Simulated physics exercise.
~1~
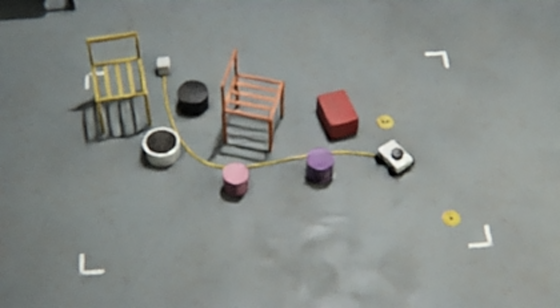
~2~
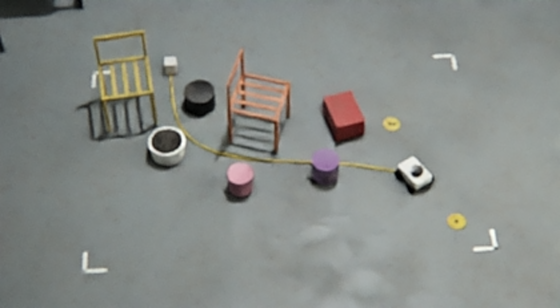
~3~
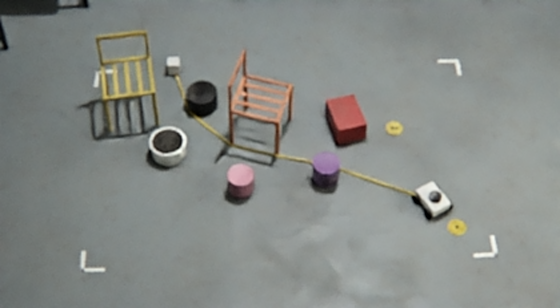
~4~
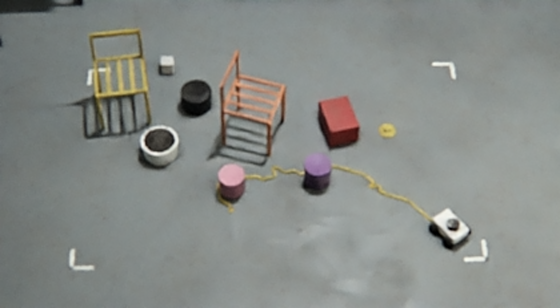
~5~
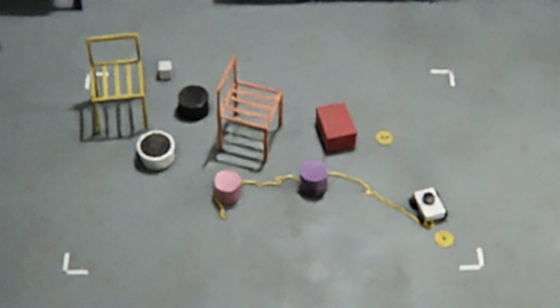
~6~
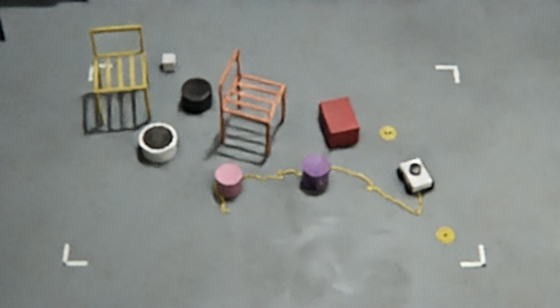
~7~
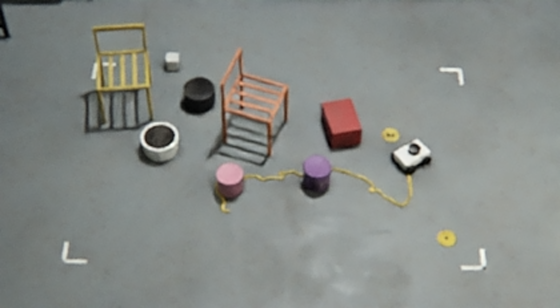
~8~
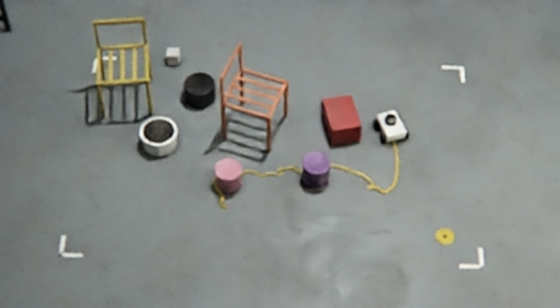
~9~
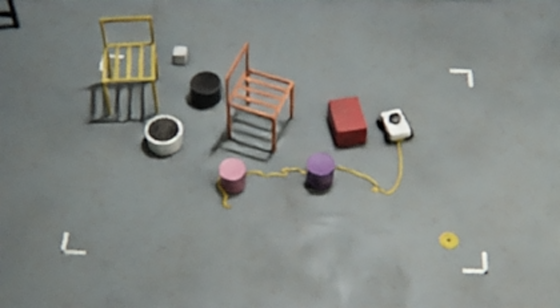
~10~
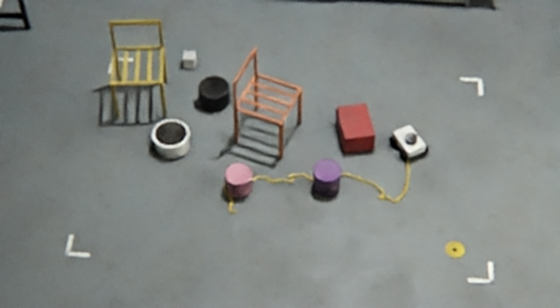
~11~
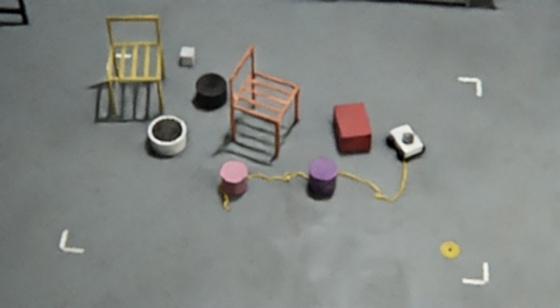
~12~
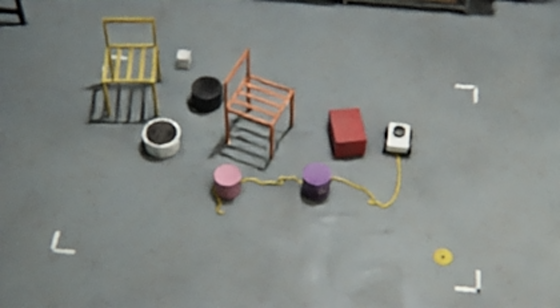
On a grey workshop floor, a white cart drives down right, pulling the yellow lead unplugged, then returns and stops beside the red box.
